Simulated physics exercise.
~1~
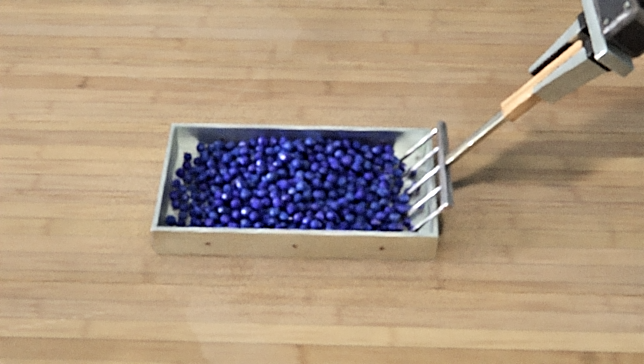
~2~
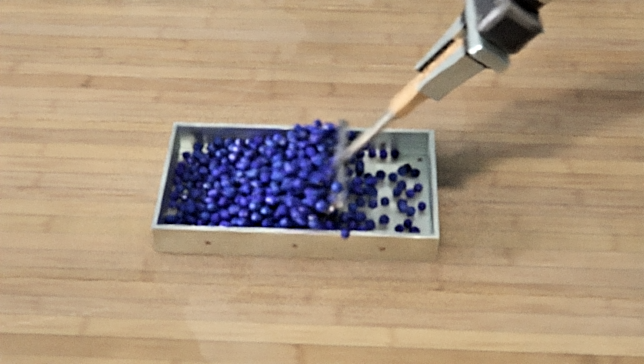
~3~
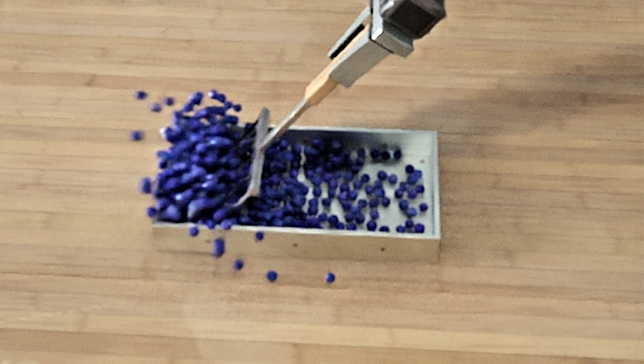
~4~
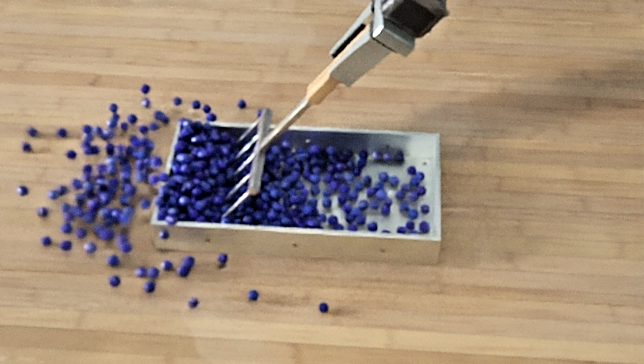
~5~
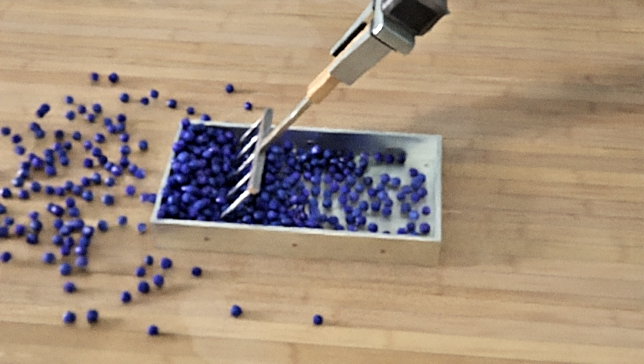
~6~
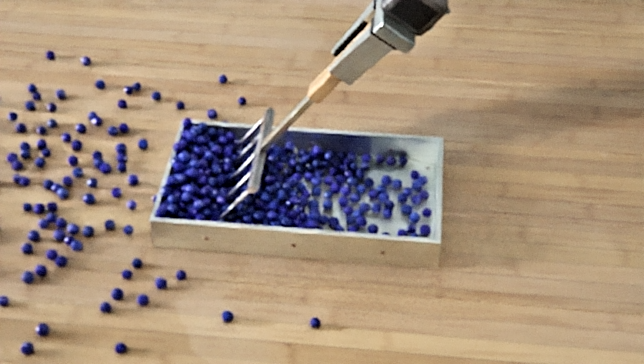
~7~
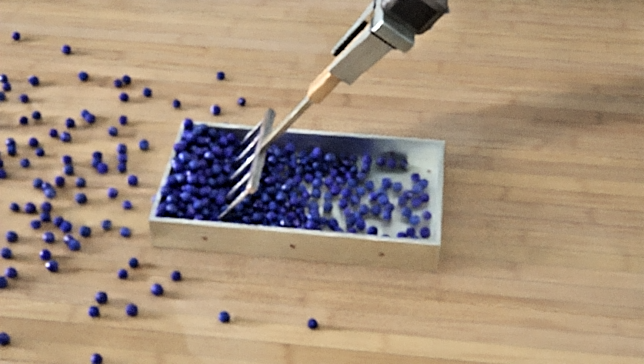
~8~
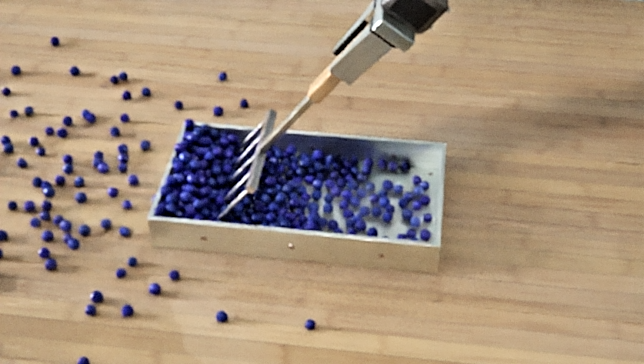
A robot-held rake sweeps blue beads left along a trough, spilling many onto the table.
